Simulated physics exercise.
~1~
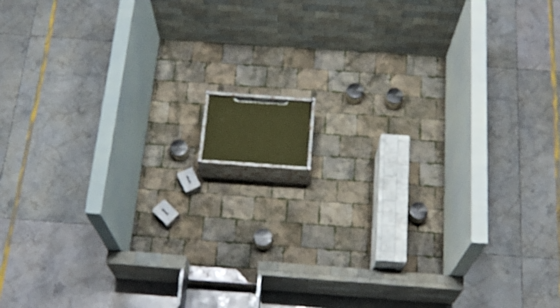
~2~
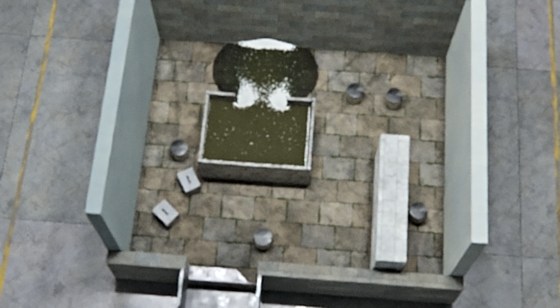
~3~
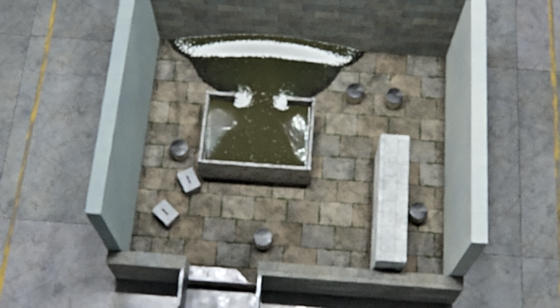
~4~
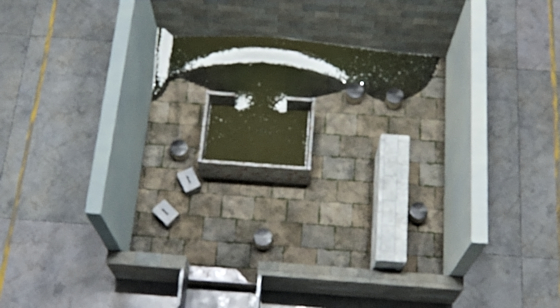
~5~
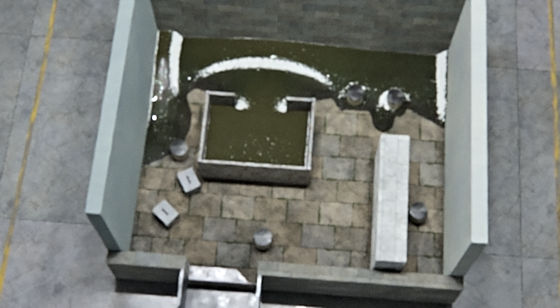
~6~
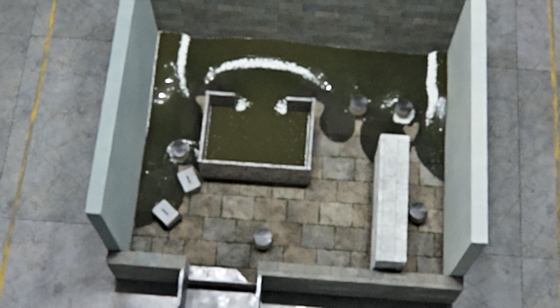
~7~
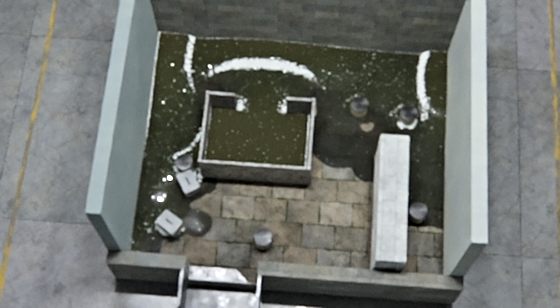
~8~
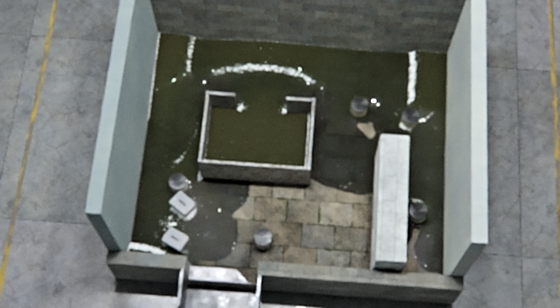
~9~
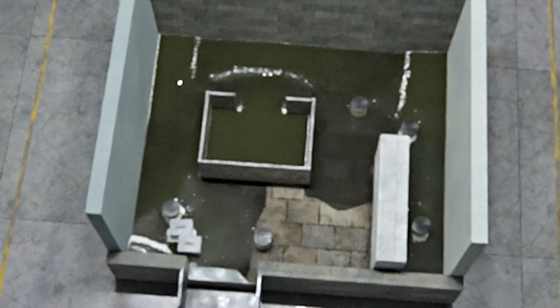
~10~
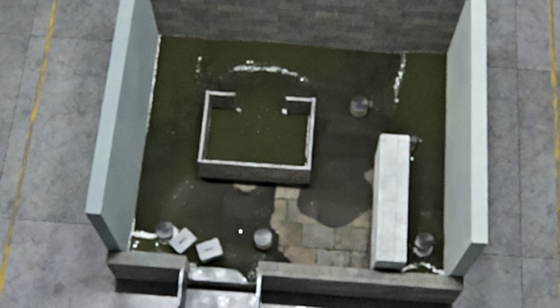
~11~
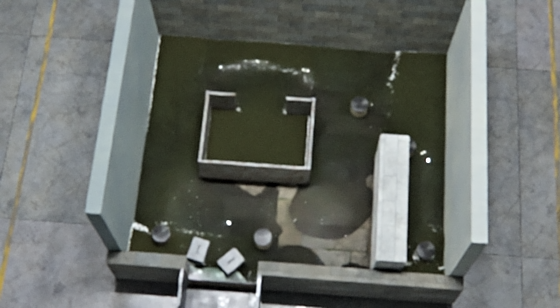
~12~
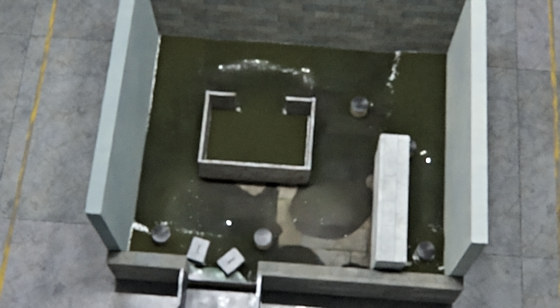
A rectangular tank of murky green water stands on the tan stone floor of a walled enclosure, seen from high above, with a long pale block to its right and small grey pails and pale totes scattered around. The tank's far side suddenly gives way, and green water gushes out to the back wall in a foaming arc. It spreads to both side walls, then runs forward around the tank and block. The totes and several pails drift toward the near wall, the totes sliding rightward along it. Finally, murky water covers nearly all the floor, leaving small bare patches near the front.
